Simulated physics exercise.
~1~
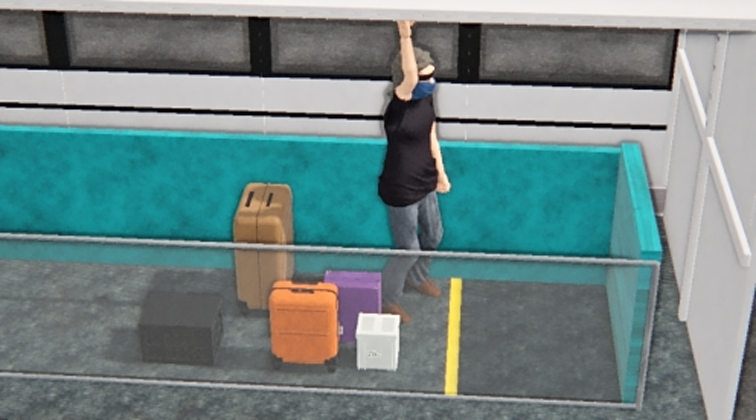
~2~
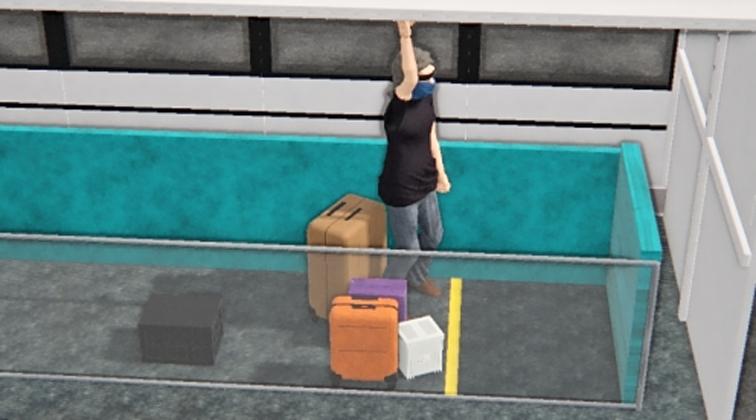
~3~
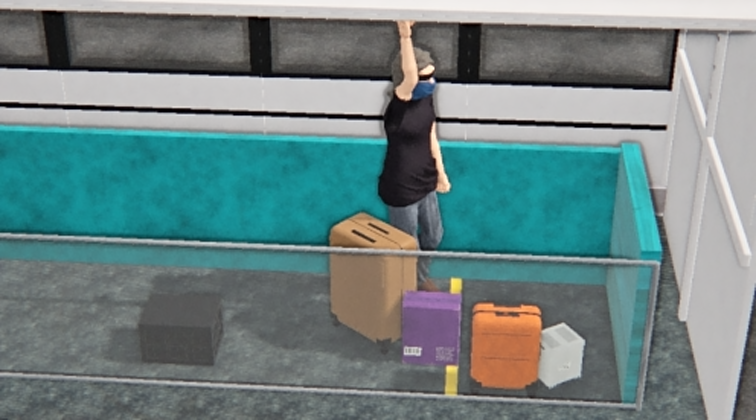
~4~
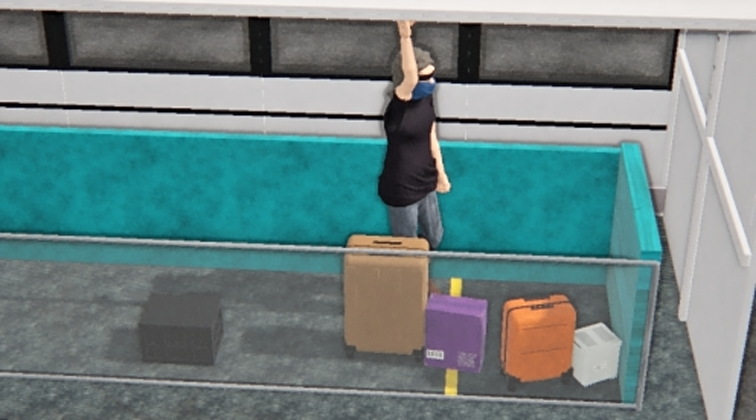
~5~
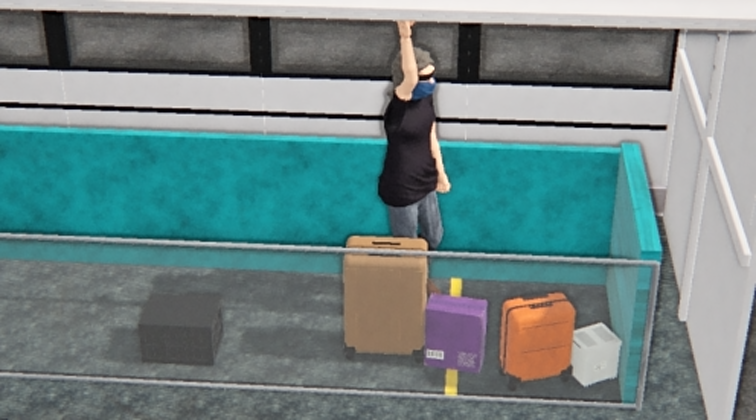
In the glass-fronted bay of a tram, four loose pieces of luggage stand left of a yellow floor line, with a black crate farther left. A masked passenger in a black top holds on overhead and stays put. The brown case, orange case, purple carton and white tub all slide right, still short of the line. The orange case and white tub then cross it, while the brown case turns and drifts nearer the front. After a last small shift, everything rests upright, the carton at the line, the brown case short of it, and the crate unmoved.
